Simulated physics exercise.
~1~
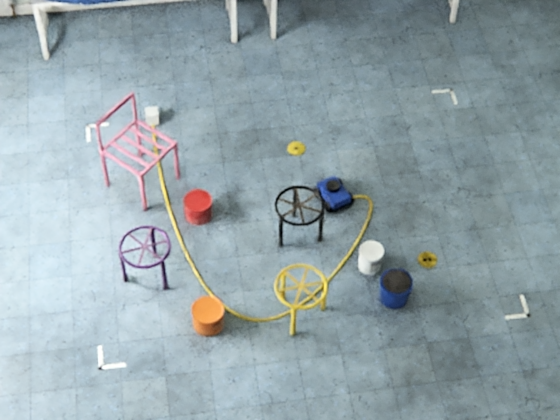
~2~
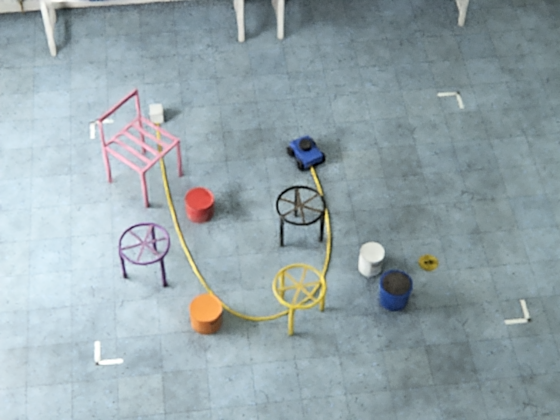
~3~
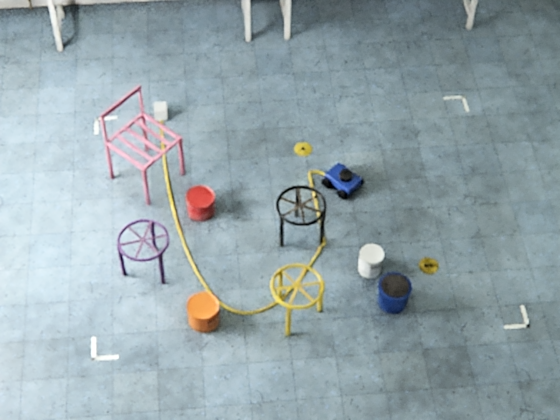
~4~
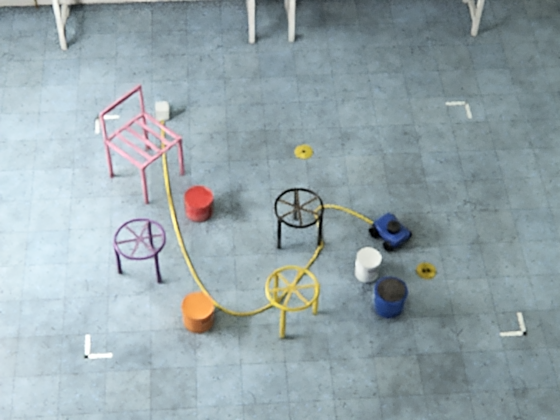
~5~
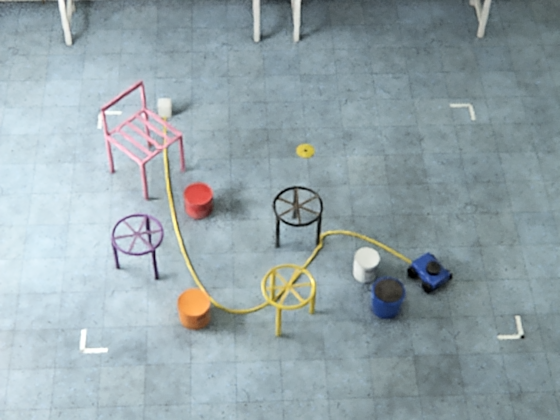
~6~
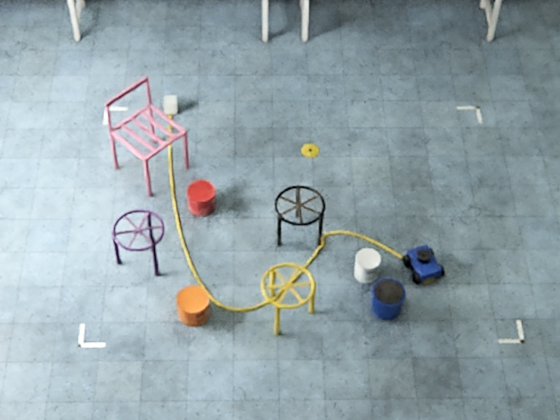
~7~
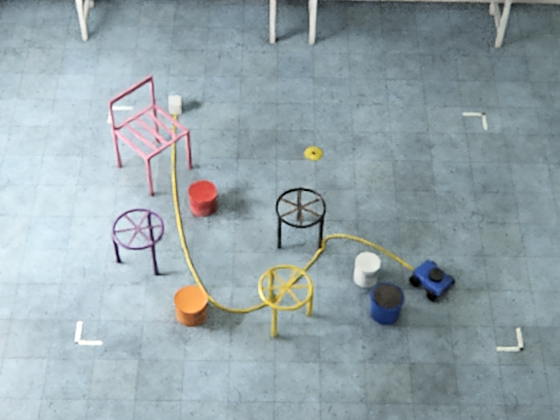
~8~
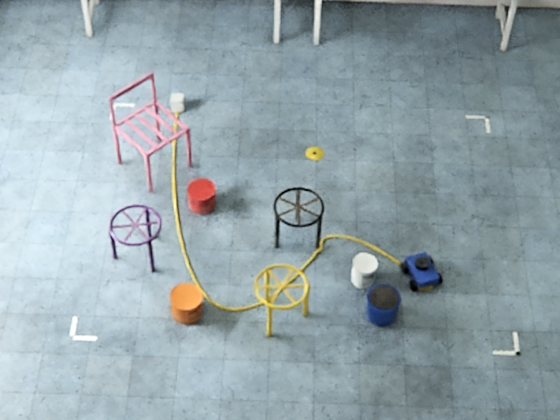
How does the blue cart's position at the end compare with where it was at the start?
It starts just to the upper right of the black stool and ends farther right and lower down, to the right of the white and blue bins.
On a tiled floor, a blue cart trailing yellow cord moves up-left, then rolls down-right and stops beside white and blue bins.
